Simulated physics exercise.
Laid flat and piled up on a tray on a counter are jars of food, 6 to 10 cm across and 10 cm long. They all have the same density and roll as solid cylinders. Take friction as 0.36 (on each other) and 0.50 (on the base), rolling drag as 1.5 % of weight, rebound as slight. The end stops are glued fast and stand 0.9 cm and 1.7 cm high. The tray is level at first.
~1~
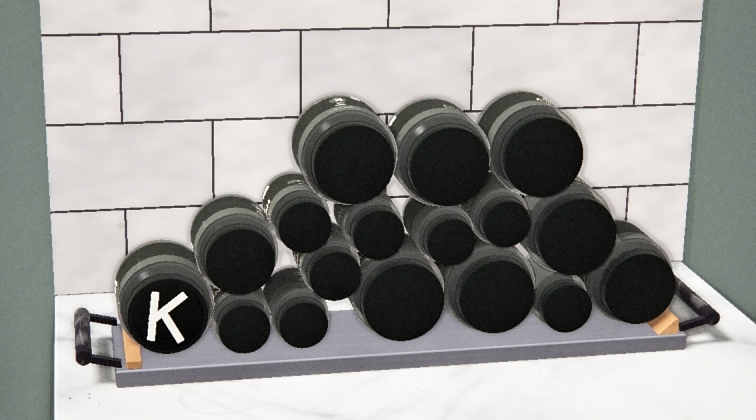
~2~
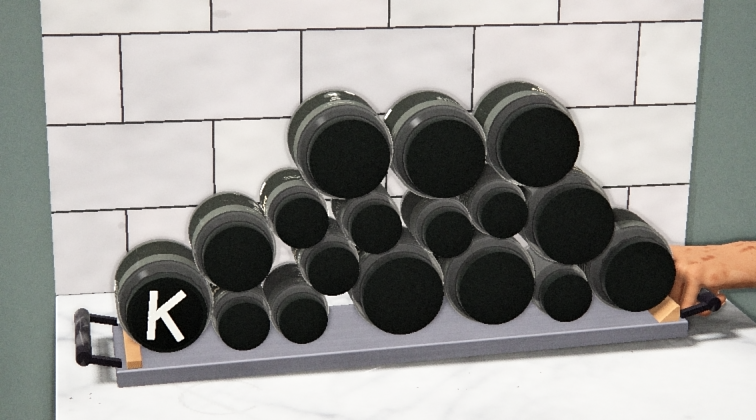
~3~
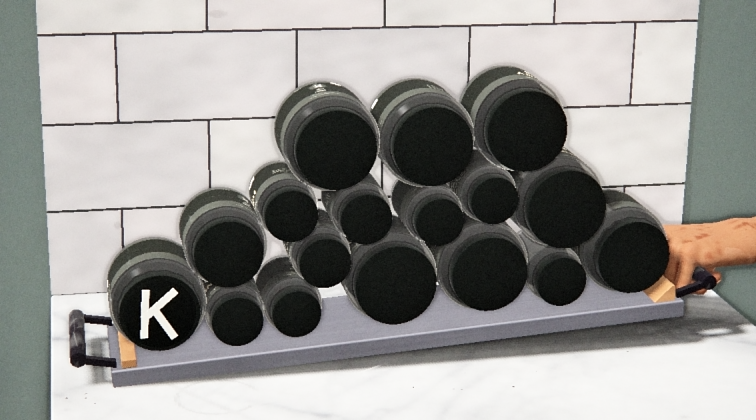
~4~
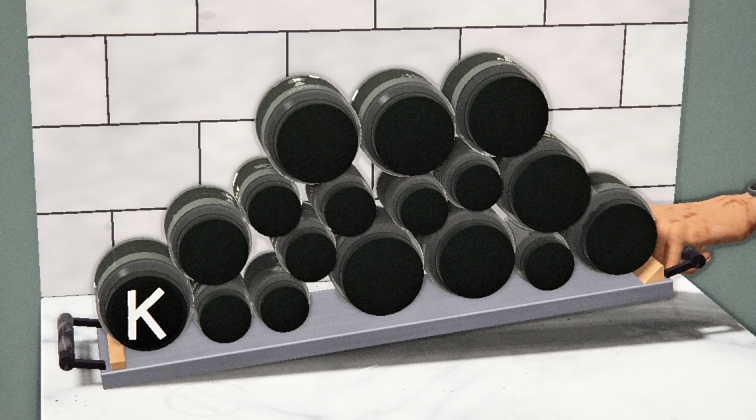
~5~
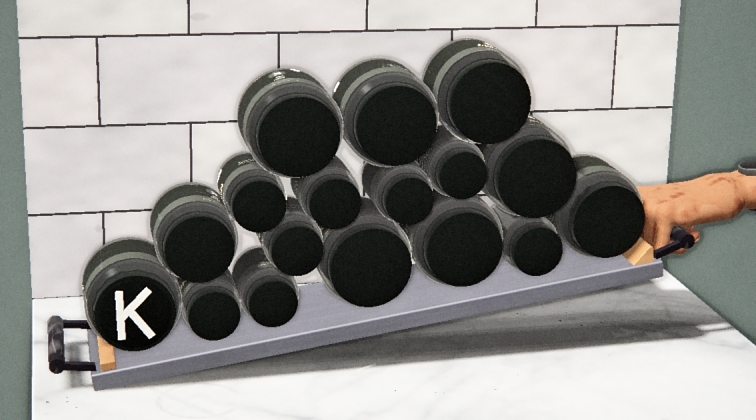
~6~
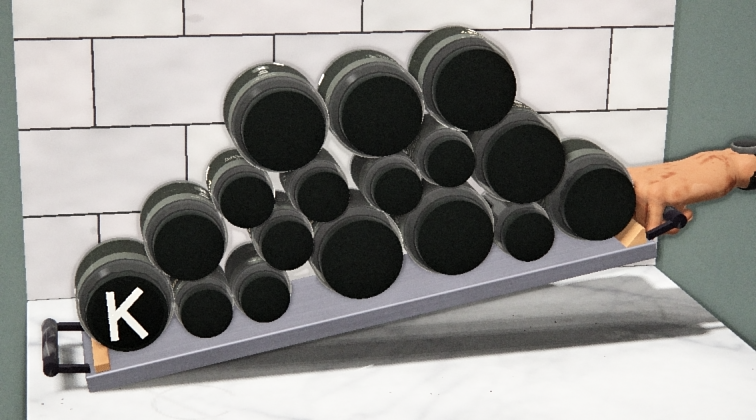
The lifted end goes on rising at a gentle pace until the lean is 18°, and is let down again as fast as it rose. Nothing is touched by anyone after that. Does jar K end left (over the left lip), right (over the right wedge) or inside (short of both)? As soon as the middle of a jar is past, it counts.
For jar K it is left.
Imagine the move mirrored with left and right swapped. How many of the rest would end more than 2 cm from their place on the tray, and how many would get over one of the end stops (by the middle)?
Number shifting 1, number getting out 1.
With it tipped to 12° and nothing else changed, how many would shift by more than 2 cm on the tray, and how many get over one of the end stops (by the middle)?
Shift tally 0, out tally 0.
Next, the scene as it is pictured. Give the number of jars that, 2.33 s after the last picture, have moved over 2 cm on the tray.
The tally stands at 17 by that time.
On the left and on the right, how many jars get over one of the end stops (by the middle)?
9 on the left and 0 on the right.
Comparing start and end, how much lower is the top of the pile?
Roughly 7 cm.
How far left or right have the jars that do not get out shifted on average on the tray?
Mean shift: Near 14 cm, leftward.
Another 0.80 s on from the last picture, right end up 16°; 17 now displaced over 2 cm; 2 over the left lip; K 13 cm left (moves measured on the tray).
Another 2.00 s on from the last picture, tray level; 17 now displaced over 2 cm; 9 over the left lip; K fallen off to the left.
Another 3.14 s on from the last picture, tray level; 15 now displaced over 2 cm; 9 over the left lip; K fallen off to the left.
At rest 3.6 s after the last picture, 15 moved over 2 cm; 9 over the left lip; K fallen off to the left; top of the pile 17 cm high, from 24 cm.
